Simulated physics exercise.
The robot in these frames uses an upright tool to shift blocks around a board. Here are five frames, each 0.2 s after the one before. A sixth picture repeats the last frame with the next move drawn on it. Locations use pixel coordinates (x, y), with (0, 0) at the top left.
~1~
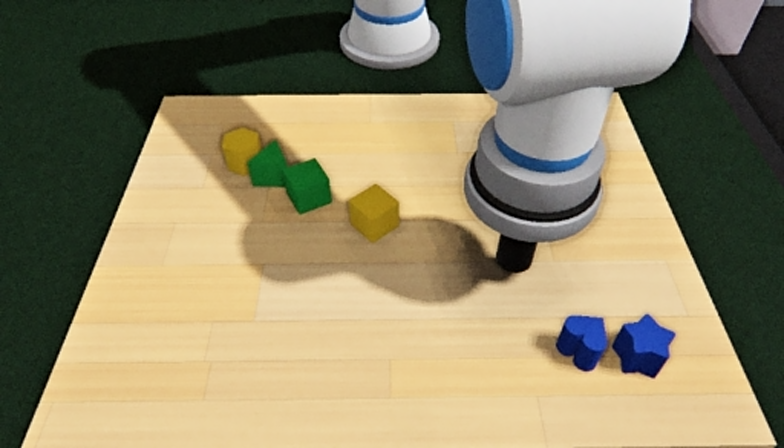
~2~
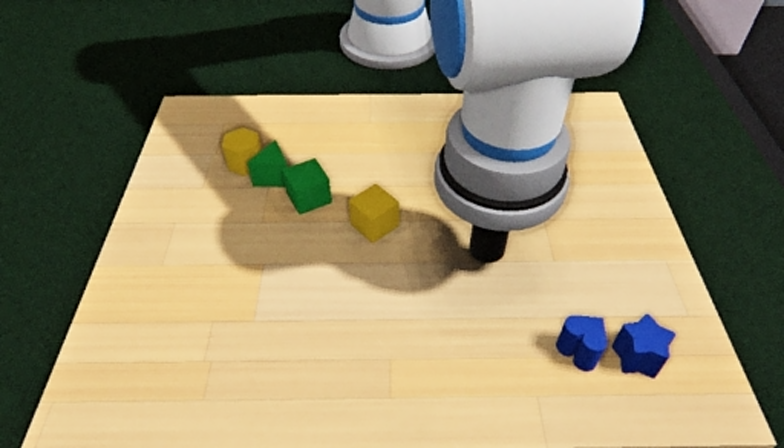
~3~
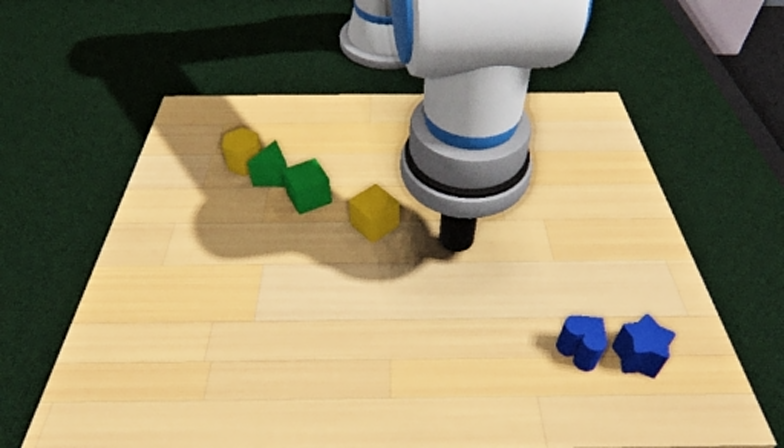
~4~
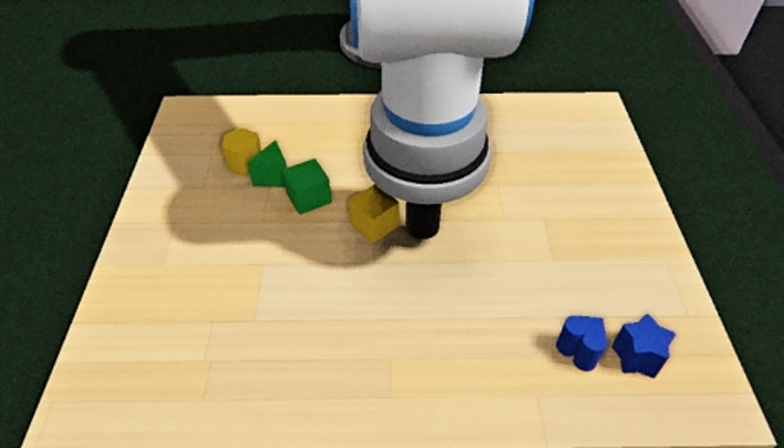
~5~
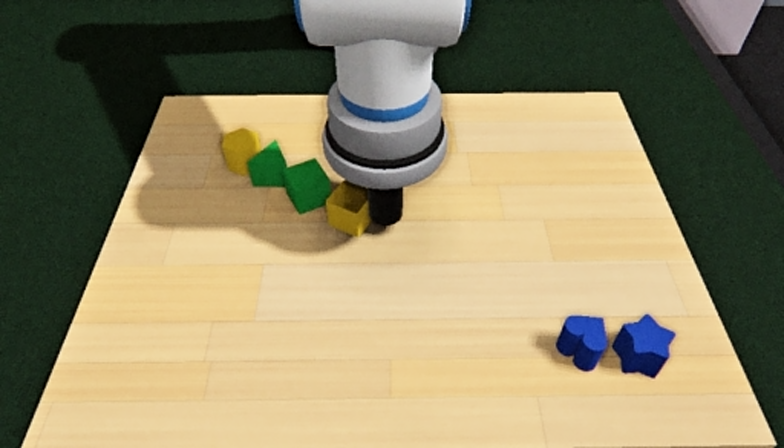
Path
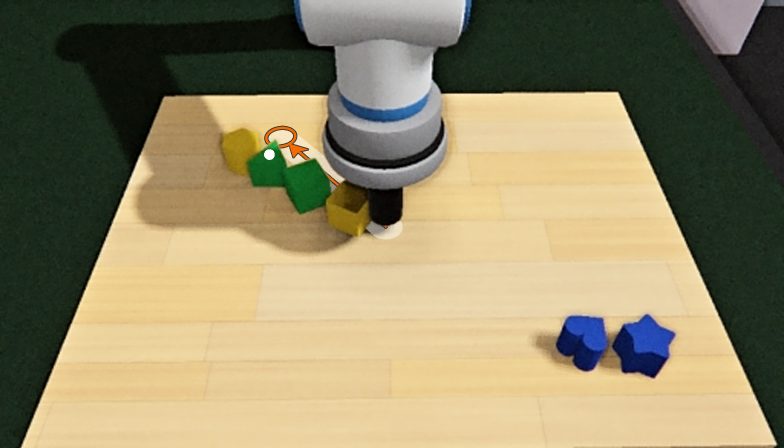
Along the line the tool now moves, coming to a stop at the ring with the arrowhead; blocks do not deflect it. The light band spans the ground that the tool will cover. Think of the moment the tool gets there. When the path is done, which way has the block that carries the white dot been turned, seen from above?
The block spins clockwise.
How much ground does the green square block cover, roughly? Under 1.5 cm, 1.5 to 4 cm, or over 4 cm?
By the end of the path, it will have gone past 4 cm.
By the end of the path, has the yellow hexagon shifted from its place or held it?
The yellow hexagon moves.
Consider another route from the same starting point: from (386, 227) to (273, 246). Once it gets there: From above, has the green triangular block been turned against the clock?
It seems so.
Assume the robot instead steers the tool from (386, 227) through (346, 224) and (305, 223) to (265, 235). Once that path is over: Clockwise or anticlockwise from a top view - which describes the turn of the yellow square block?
It turns clockwise.
Drawn move, from (386, 227) to (281, 137); the dot is on the green triangular block.
The first path, step by step. One third of the way, tool (346, 180); yellow hexagon (237, 138), turned 10° clockwise; green triangular block (249, 154), turned 35° clockwise; green square block (275, 167), turned 55° anticlockwise; yellow square block (311, 168), turned 25° anticlockwise.
Two thirds of the way, tool (311, 150); yellow hexagon (233, 136), turned 25° clockwise; green triangular block (225, 156), turned 70° clockwise; green square block (250, 168), turned 105° anticlockwise; yellow square block (280, 152), turned 70° anticlockwise.
At the end, tool (279, 124); yellow hexagon (233, 136), turned 25° clockwise; green triangular block (225, 156), turned 70° clockwise; green square block (250, 168), turned 105° anticlockwise; yellow square block (280, 152), turned 70° anticlockwise.
